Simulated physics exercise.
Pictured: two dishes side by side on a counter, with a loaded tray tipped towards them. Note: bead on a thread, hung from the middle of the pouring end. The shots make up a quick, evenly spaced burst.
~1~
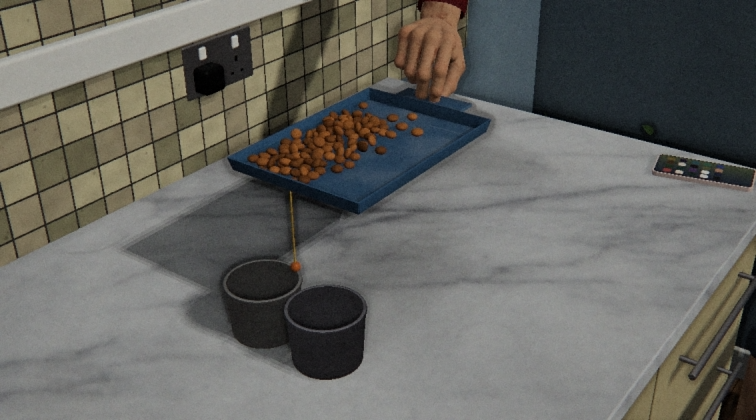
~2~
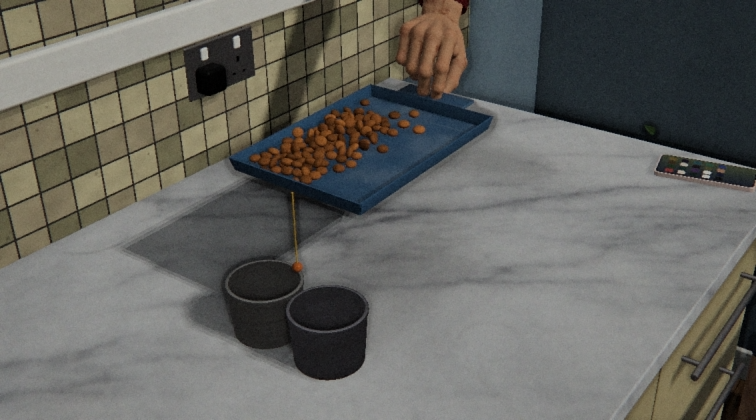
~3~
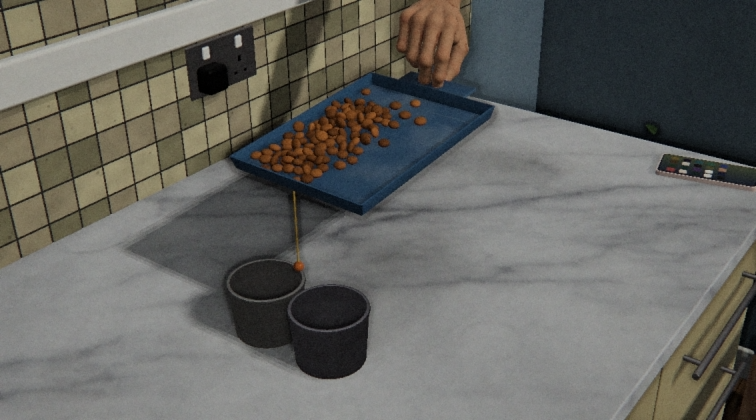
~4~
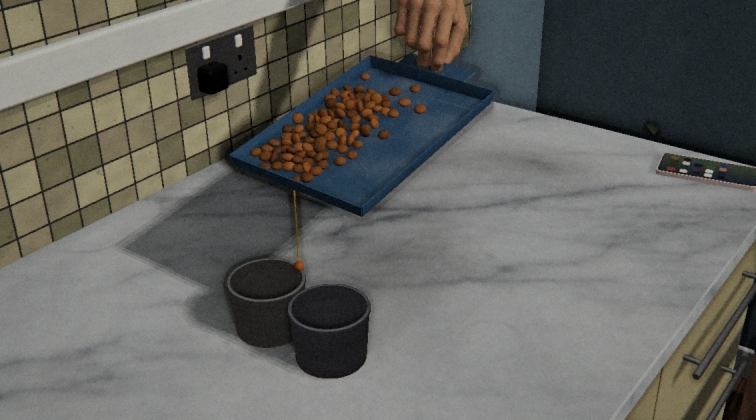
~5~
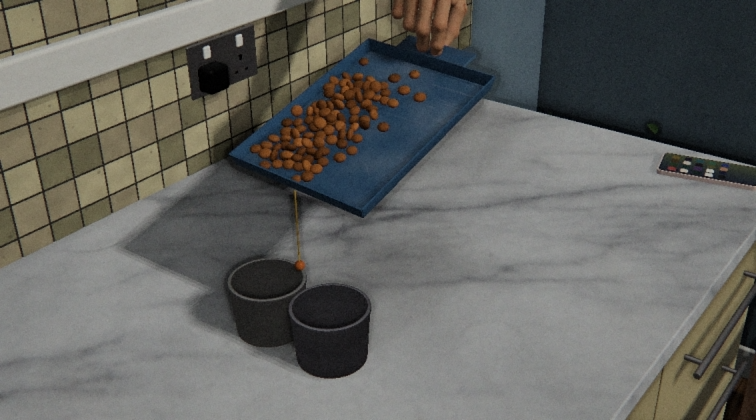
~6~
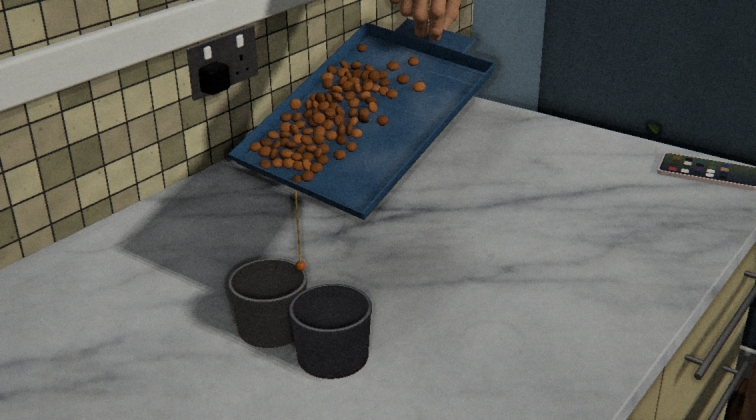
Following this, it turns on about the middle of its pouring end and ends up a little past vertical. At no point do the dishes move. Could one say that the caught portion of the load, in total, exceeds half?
Yes, it exceeds half.
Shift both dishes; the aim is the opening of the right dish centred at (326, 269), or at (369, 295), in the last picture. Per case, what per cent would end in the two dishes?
About 0 and 10 per cent respectively.
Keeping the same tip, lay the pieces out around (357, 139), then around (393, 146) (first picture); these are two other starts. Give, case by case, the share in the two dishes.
In order, about 50 and 60 in a hundred.
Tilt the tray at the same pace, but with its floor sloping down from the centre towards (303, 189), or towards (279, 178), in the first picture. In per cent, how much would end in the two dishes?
The first try would leave around 50 per cent there, the second around 40 per cent.
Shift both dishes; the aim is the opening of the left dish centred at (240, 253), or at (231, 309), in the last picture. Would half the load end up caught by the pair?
First shift, a minority share; second shift, a minority share.
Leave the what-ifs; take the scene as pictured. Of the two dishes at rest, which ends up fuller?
The one to the right.
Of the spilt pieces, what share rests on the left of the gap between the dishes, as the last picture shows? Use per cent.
70 %, roughly.
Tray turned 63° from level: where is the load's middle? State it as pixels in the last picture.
Around (303, 178).
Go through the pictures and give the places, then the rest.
The first picture shows corners of the pouring end (232, 157) and (358, 200), level; middle of the load (329, 144), bits of cat kibble; left dish (238, 317); right dish (301, 347); bead on its thread (295, 267).
The second picture shows corners of the pouring end (234, 157) and (360, 201), level; middle of the load (331, 142).
The third picture shows corners of the pouring end (235, 155) and (361, 202), tipped barely, lowest at the right corner; middle of the load (332, 137).
The fourth picture shows corners of the pouring end (235, 154) and (361, 204), tipped a little, lowest at the right corner; middle of the load (331, 129).
The fifth picture shows corners of the pouring end (234, 153) and (361, 206), tipped clearly, lowest at the right corner; middle of the load (331, 121).
The sixth picture shows corners of the pouring end (234, 153) and (362, 209), tipped clearly, lowest at the right corner; middle of the load (330, 115); left dish (244, 316); right dish (306, 346).
Just after the last frame, tray tipped steeply; almost all on the tray; about a tenth in the air.
A moment on, tray tipped right over; roughly a quarter on the tray; roughly a quarter in the right dish; about a tenth in the left dish; roughly a quarter outside both; roughly a quarter in the air.
Further on, tray tipped past a quarter turn; roughly half in the right dish; roughly a quarter in the left dish; roughly a third outside both.
When it is over, tray tipped past a quarter turn; roughly half in the right dish; roughly a quarter in the left dish; roughly a third outside both.
